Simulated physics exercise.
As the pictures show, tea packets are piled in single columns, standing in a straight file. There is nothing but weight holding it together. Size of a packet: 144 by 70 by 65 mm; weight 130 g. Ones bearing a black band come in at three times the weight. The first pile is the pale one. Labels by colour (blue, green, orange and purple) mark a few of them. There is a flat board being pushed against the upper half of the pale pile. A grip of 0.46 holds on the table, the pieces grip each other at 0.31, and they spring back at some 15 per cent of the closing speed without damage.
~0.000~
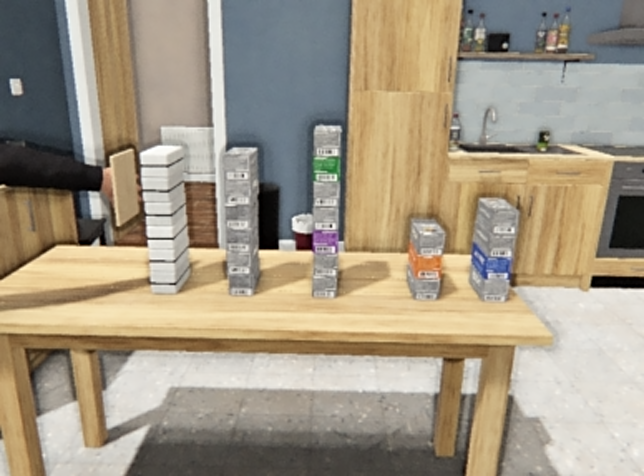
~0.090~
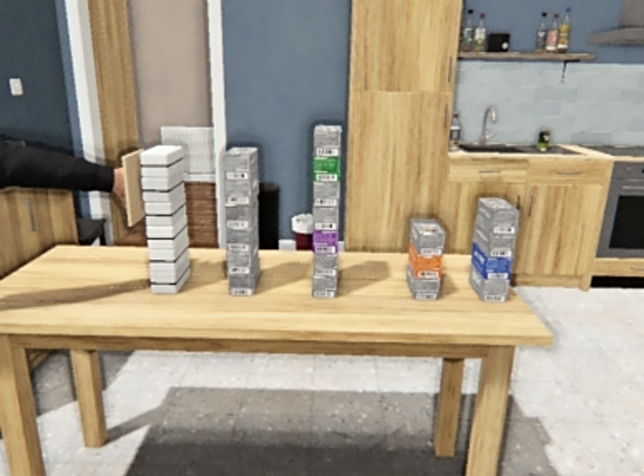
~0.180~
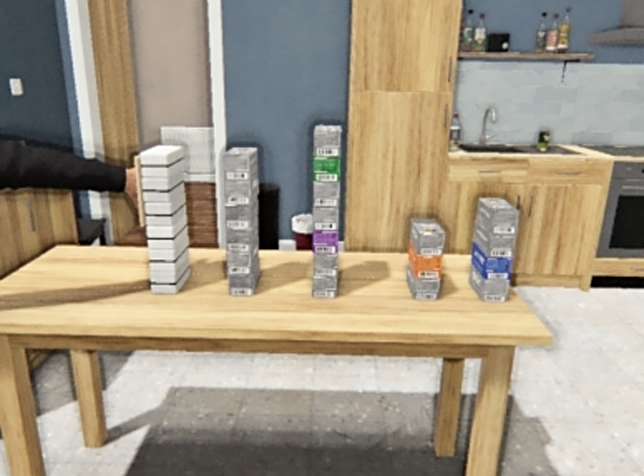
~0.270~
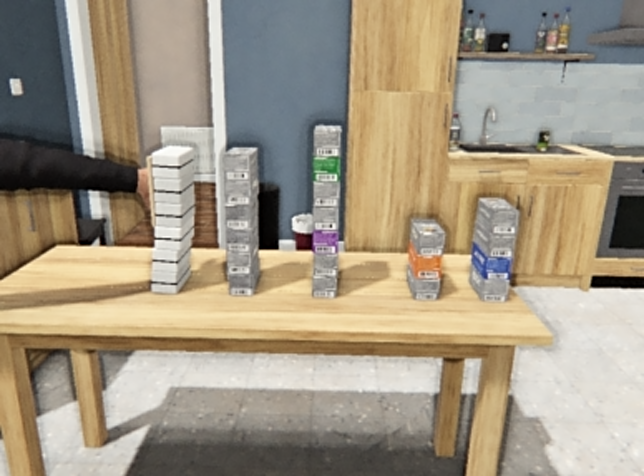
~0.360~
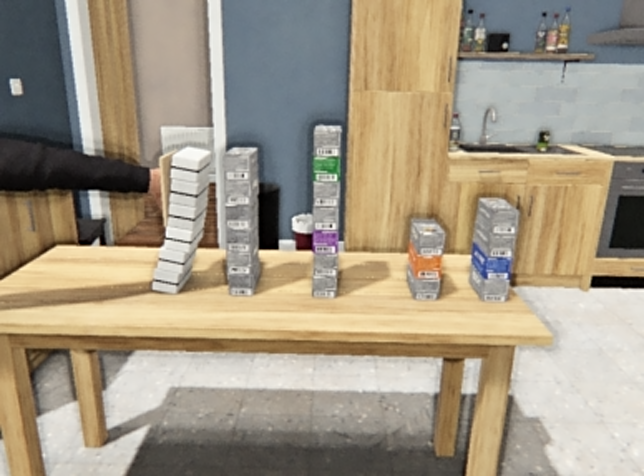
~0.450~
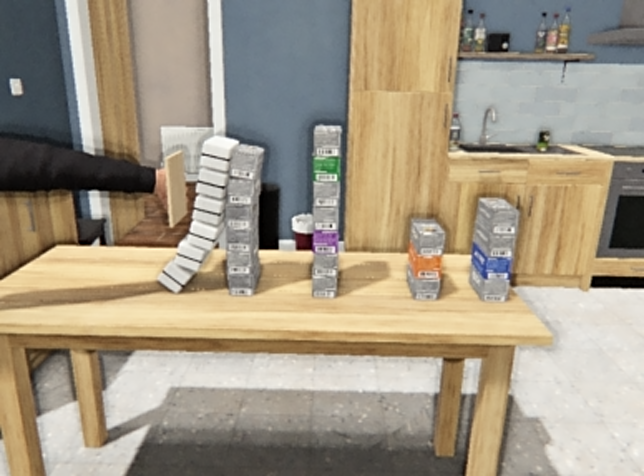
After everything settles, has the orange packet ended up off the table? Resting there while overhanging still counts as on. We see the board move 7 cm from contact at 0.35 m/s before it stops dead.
No, safe.
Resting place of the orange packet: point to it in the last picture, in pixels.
You'll find it around (472, 275) in the final frame.
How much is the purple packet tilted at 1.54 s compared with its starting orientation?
I'd put it at roughly 90 degrees away from its starting angle.
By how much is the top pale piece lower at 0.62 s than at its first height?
0 cm.
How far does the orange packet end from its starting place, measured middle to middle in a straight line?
Close to 15 cm, start to finish.
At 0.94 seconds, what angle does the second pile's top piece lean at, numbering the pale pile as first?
I'd put it close to 30° from upright.
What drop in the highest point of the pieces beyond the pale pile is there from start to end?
24 cm.
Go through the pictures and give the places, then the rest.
In the first frame (places mark the middle of the side facing us), board (114, 183) 7 cm short; orange packet (429, 267); green packet (327, 169); purple packet (325, 242); the rest undisturbed.
Board (126, 183) 38 mm short; orange packet (429, 267), in the second frame.
Board (138, 183) 7 mm short; orange packet (429, 267), in the third frame.
Board (150, 183) 25 mm in, top of the pale pile leaning 3°; orange packet (429, 267); the rest undisturbed, in the fourth frame.
Board (162, 184) 56 mm in, top of the pale pile leaning 10°; orange packet (429, 267); the rest undisturbed, in the fifth frame.
Board (168, 184) 7 cm in, stopped, top of the pale pile leaning 13°; orange packet (429, 267); green packet (327, 169); purple packet (325, 242); steepest lean 10°, the packet at (244, 166); 2 disturbed, none off the table, in the sixth frame.
After 0.62 s, 4 of the pale pile down; none of the 20 other packets off the table, 7 disturbed; orange packet unmoved.
After 0.94 s, 6 of the pale pile down; none of the 20 other packets off the table, 12 disturbed; orange packet unmoved; purple packet leaning 35°, 33 mm lower.
After 1.54 s, 6 of the pale pile down; 4 of the 20 other packets off the table; orange packet leaning 51°, 50 mm lower; green packet on its side.
By the end (1.9 s), 6 of the pale pile down; 5 of the 20 other packets off the table; orange packet leaning 54°, 50 mm lower; purple packet on its side; blue packet on its side. As the last picture would show them, middles, orange packet near (472, 276), purple packet near (401, 279).
